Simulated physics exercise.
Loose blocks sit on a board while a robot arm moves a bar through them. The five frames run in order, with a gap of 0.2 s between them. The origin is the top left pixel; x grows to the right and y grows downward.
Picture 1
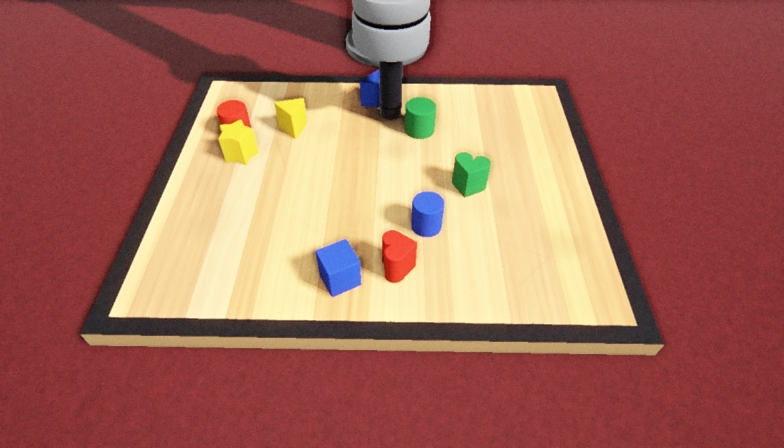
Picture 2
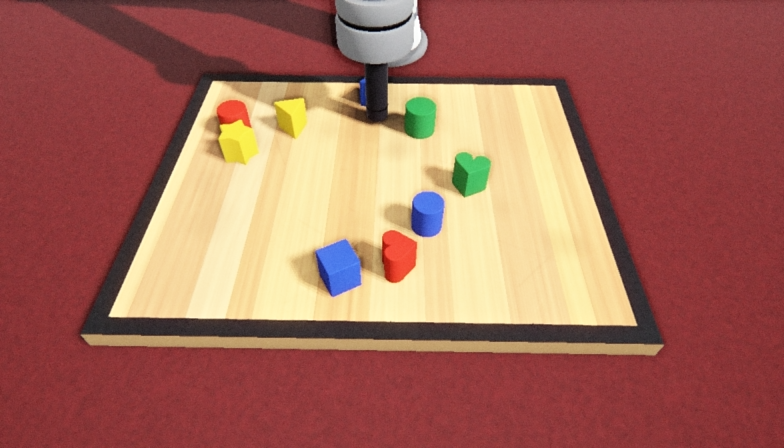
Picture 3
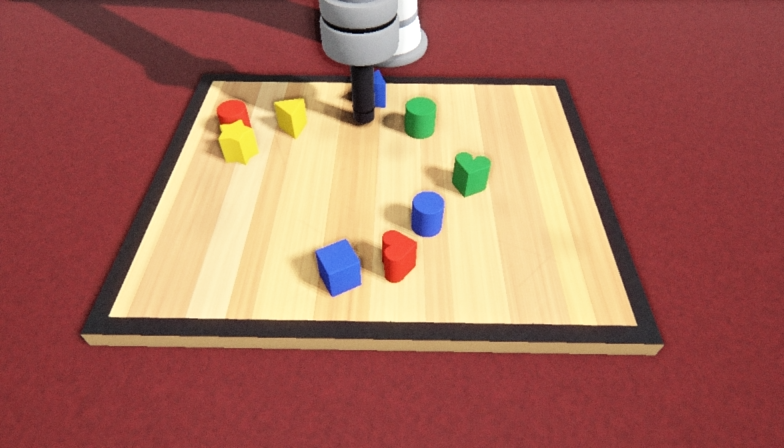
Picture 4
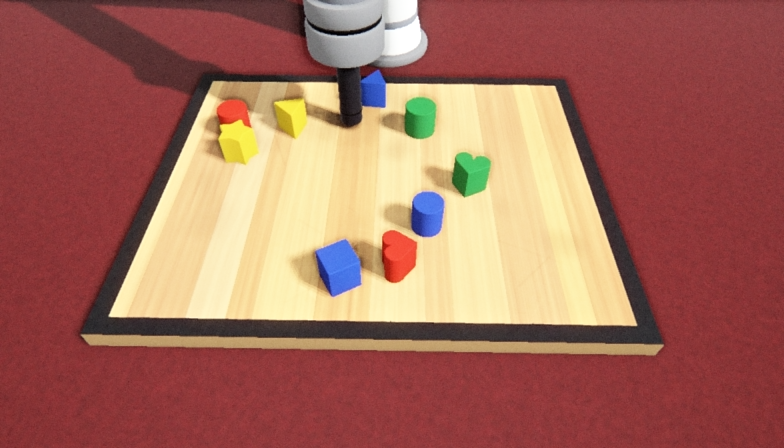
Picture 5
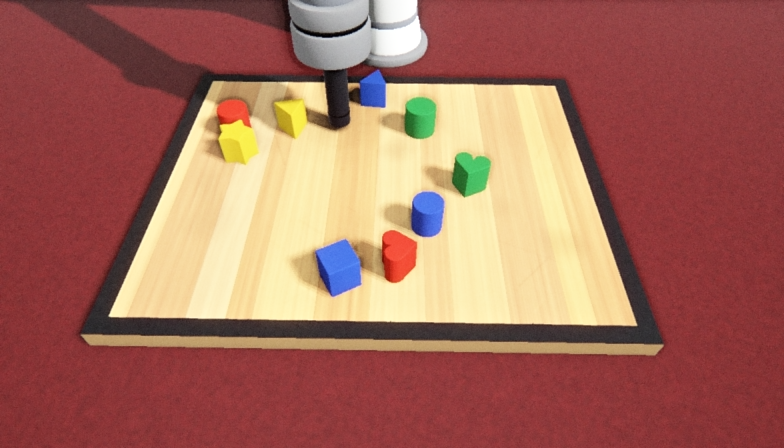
To begin with, a robot arm holds a dark bar near the top of a wooden board, beside a green cylinder and in front of a blue triangular block. The bar then slides steadily left, a short way, nearing the yellow triangular block, while all the blocks stay still.
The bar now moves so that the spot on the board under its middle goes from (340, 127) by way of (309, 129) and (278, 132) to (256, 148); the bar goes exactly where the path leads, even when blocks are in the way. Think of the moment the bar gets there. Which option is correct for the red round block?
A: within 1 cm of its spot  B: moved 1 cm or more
The one that fits is B, moved 1 cm or more.
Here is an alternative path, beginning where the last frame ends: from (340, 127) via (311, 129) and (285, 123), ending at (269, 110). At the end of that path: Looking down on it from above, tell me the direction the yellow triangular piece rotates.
It makes a counterclockwise turn.
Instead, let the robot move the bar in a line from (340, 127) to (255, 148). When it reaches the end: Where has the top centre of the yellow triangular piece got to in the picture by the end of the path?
For the centre of its top, I'd go with (273, 104).
On the path given first. One third of the way, bar at (308, 124); yellow triangular piece at (284, 106).
Two thirds of the way, bar at (277, 128); red round block at (228, 108); yellow triangular piece at (252, 112), turned 40° anticlockwise.
At the end, bar at (255, 143); red round block at (223, 107); yellow star at (225, 137), turned 25° anticlockwise; yellow triangular piece at (229, 120), turned 15° anticlockwise; blue triangular piece still.
